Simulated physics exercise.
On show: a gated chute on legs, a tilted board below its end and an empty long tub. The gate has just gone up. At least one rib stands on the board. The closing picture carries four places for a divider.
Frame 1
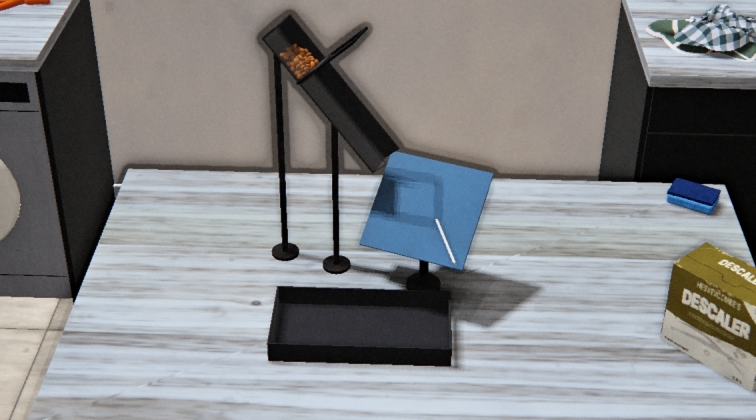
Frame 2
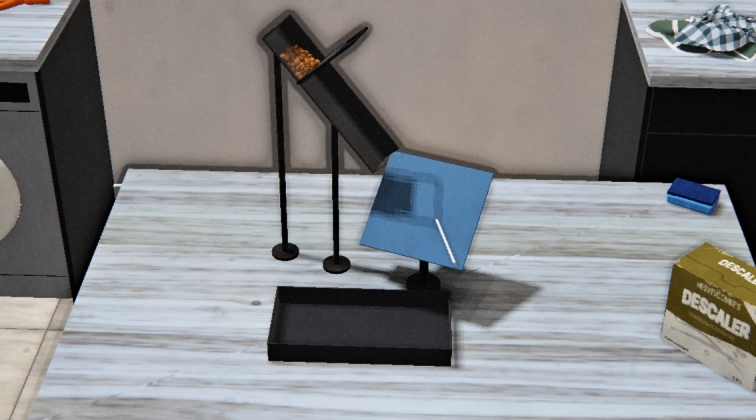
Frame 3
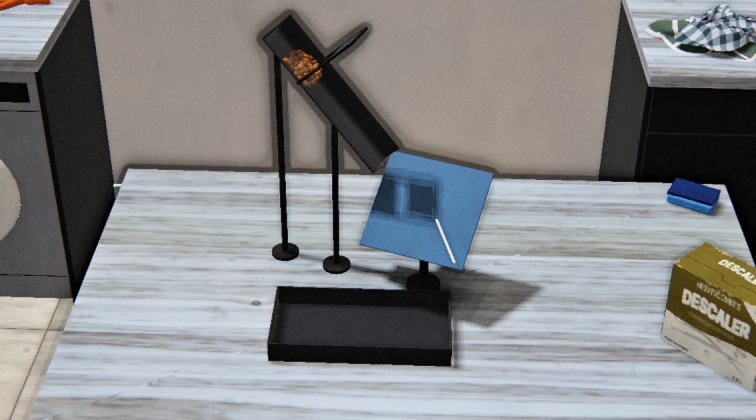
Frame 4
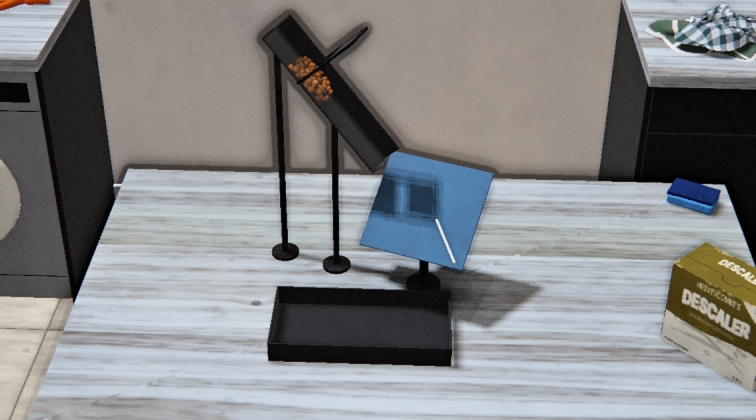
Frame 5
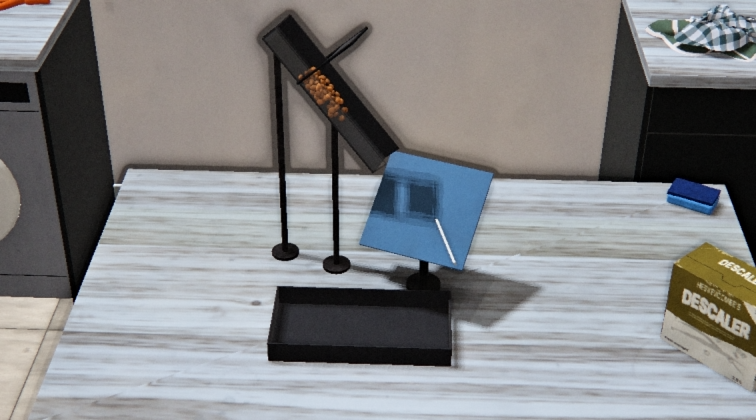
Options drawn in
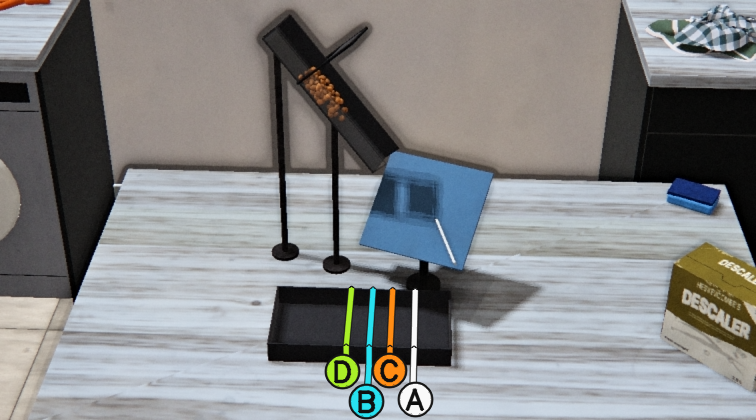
Small orange-brown pieces sliding down a dark chute past a raised gate, above a tilted blue board and an empty black tray.
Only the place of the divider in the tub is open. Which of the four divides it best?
A beats the others.
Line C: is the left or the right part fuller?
Right.
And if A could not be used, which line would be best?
That is line C.
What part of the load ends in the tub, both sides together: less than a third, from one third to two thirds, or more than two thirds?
About that: More than two thirds.
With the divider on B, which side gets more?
Right.
On the marked copy, line A crosses the front rim at (414, 348); line B crosses the front rim at (369, 346); line C crosses the front rim at (390, 347); line D crosses the front rim at (346, 346).
With A, of what is caught, about a third on the left of the divider, about two thirds on the right.
With B, of what is caught, a stray few on the left of the divider, nearly all on the right.
With C, of what is caught, about a quarter on the left of the divider, most on the right.
With D, of what is caught, none on the left of the divider, all on the right.
